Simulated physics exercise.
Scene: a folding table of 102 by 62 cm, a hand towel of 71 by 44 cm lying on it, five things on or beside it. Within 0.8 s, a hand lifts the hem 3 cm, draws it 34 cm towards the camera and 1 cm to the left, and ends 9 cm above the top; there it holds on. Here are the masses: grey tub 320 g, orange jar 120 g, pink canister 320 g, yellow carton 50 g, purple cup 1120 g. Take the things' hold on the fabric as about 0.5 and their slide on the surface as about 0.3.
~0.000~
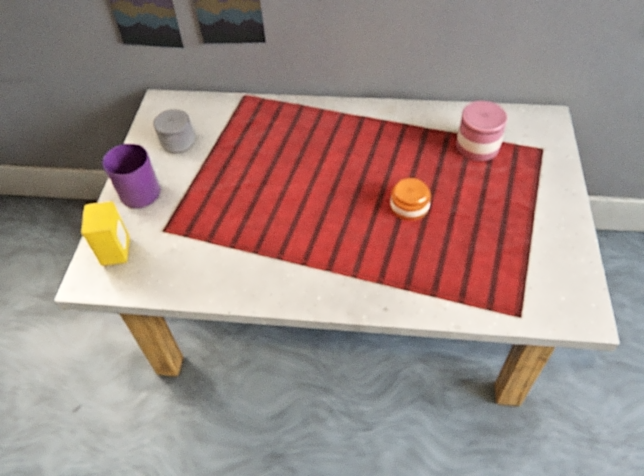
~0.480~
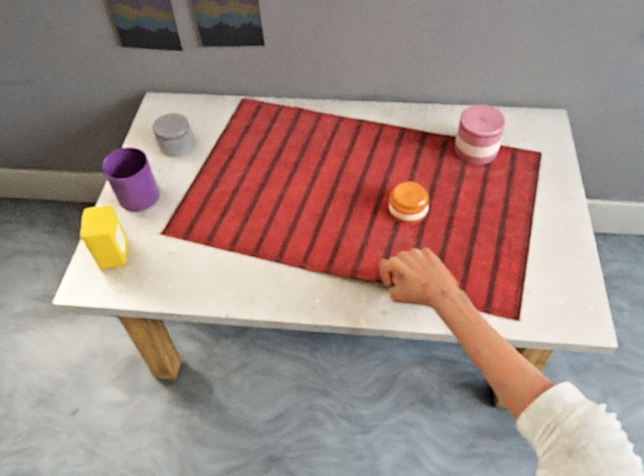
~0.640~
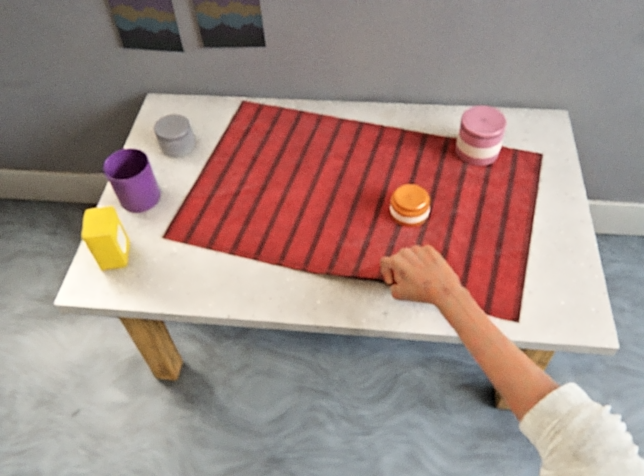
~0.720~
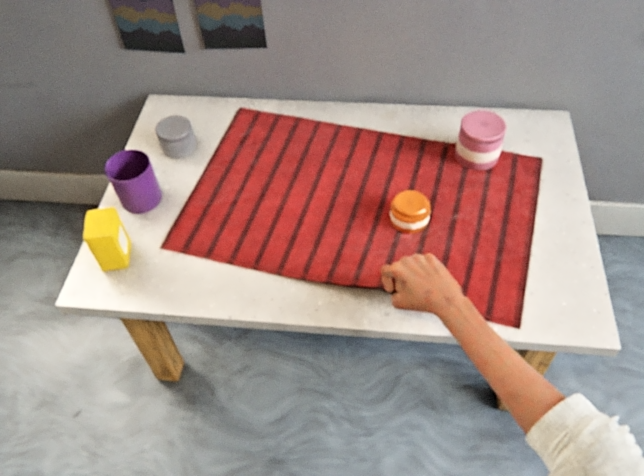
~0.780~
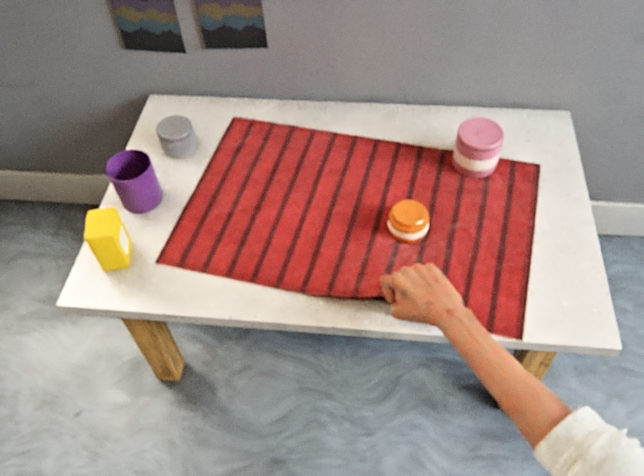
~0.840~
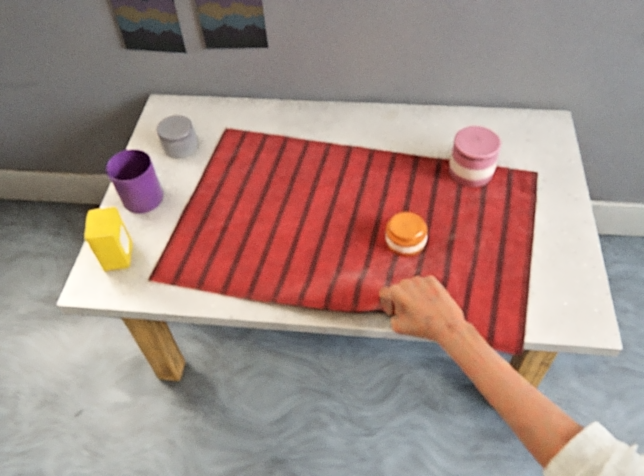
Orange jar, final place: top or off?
Off.
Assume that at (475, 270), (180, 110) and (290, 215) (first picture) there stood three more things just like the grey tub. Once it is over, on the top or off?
Going through the three spots as listed: Ends up off the top, holds its spot and ends up off the top.
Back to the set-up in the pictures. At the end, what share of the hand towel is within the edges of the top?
Around 10 percent.
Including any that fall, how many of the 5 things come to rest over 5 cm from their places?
2 in all.
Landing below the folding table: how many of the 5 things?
Tally: 1.
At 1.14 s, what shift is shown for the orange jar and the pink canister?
Shift - orange jar 30 cm, pink canister 25 cm.
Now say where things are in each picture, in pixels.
Orange jar (411, 190); hand towel corners (163, 231) (244, 95) (543, 149) (521, 318), in the first picture.
Hand towel corners (161, 234) (243, 98); grip (390, 285), in the second picture.
Orange jar (411, 196); hand towel corners (162, 238) (243, 101); grip (391, 282), in the third picture.
Orange jar (411, 202); pink canister (484, 124); hand towel corners (160, 248) (240, 108); grip (392, 291), in the fourth picture.
Orange jar (410, 212); pink canister (481, 132); hand towel corners (155, 263) (234, 117); grip (392, 301), in the fifth picture.
Orange jar (407, 225); hand towel corners (148, 280) (226, 128) (538, 173) (521, 356); grip (391, 313), in the sixth picture.
By 1.0 s, 80 % of the hand towel is still over the top; orange jar 18 cm off its start, pink canister 16 cm off its start.
By 1.1 s, 55 % of the hand towel is still over the top; orange jar 28 cm off its start, pink canister 26 cm off its start.
By 1.3 s, 35 % of the hand towel is still over the top; orange jar 36 cm off its start at (389, 362), pink canister 33 cm off its start at (450, 240).
By 1.4 s, 15 % of the hand towel is still over the top; orange jar over the edge, pink canister 39 cm off its start.
By 3.0 s, 10 % of the hand towel is still over the top; orange jar over the edge, pink canister 44 cm off its start at (432, 287).
